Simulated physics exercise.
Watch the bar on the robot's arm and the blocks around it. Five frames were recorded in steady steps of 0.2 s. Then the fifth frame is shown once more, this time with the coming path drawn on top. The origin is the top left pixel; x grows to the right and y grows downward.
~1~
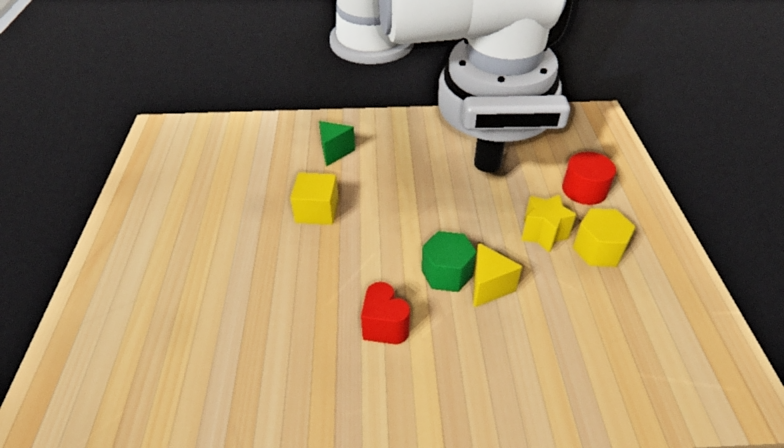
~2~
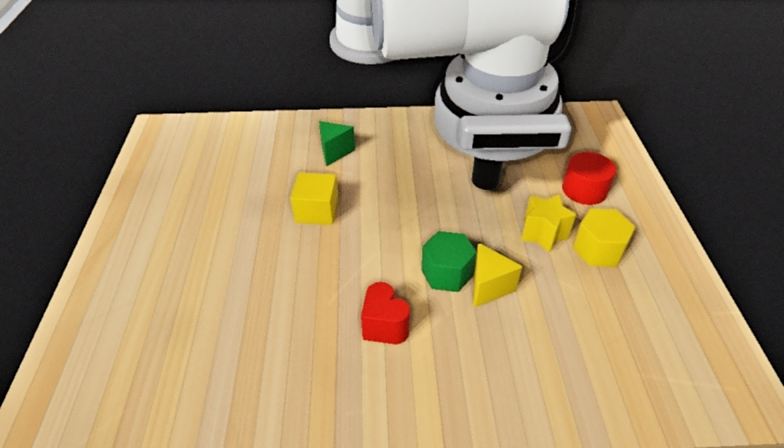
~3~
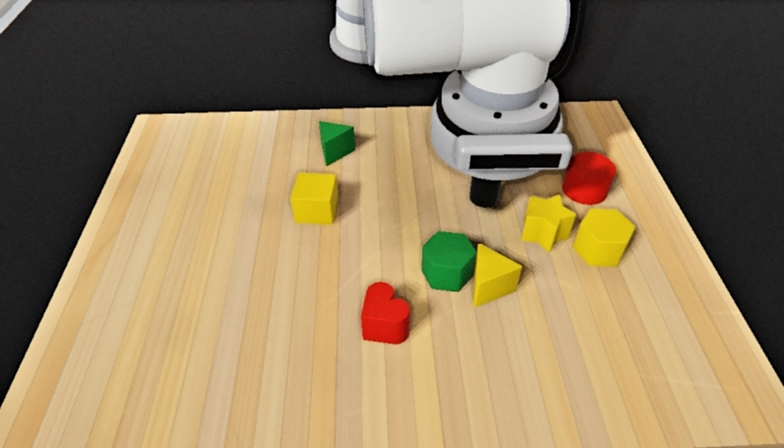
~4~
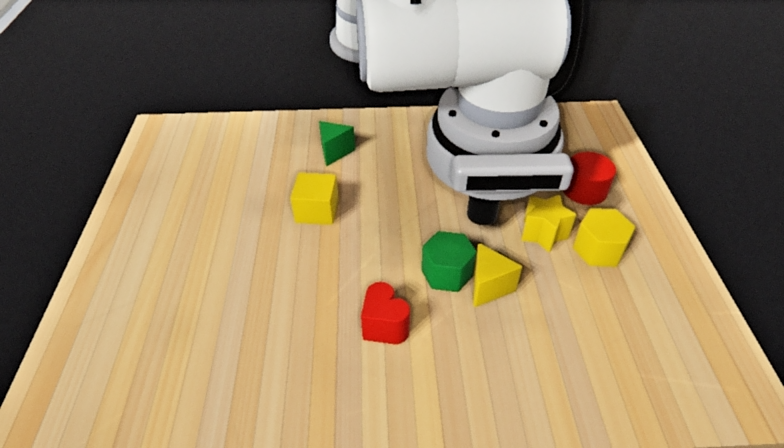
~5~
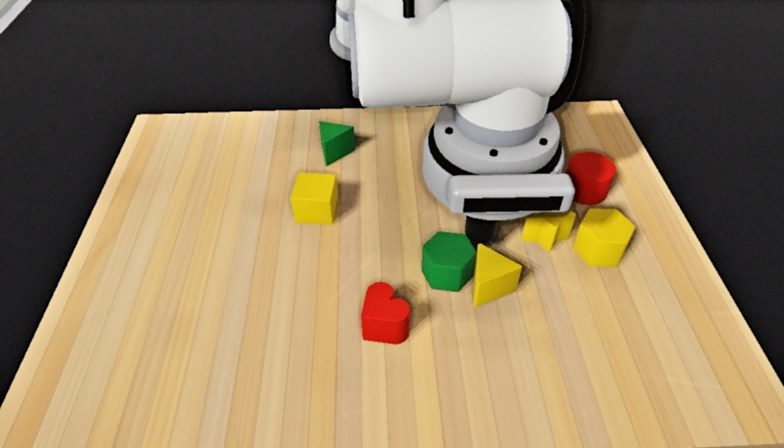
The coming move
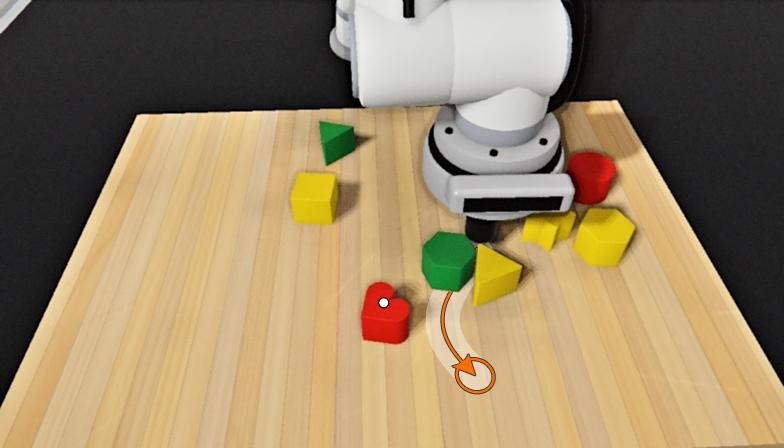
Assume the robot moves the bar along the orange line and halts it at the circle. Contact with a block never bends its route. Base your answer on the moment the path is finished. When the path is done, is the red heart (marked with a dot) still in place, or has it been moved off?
At the end of the path, it will have moved.
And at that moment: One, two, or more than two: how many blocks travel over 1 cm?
Going by the path, three or more of them shift by more than about 1 cm.
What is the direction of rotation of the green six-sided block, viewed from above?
Clockwise.
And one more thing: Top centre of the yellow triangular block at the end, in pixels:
Its top centre is at about (489, 284).
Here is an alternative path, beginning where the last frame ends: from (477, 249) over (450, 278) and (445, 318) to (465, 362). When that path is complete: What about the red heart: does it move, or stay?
Moved off its spot.
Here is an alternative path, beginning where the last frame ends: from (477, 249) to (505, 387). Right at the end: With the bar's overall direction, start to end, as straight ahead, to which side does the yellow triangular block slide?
Left-hand side.
Drawn move, from (477, 249) by way of (455, 285) and (443, 329) to (475, 375); the dot is on the red heart.
On the path given first. One third of the way, bar at (457, 270); green six-sided block at (419, 278), turned 15° clockwise; yellow triangular block at (492, 278), turned 60° anticlockwise.
Two thirds of the way, bar at (445, 313); red heart at (354, 315); green six-sided block at (398, 303), turned 55° clockwise; yellow triangular block at (489, 284), turned 100° anticlockwise.
At the end, bar at (478, 360); red heart at (354, 315); green six-sided block at (398, 303), turned 55° clockwise; yellow triangular block at (489, 284), turned 100° anticlockwise; yellow star block still.
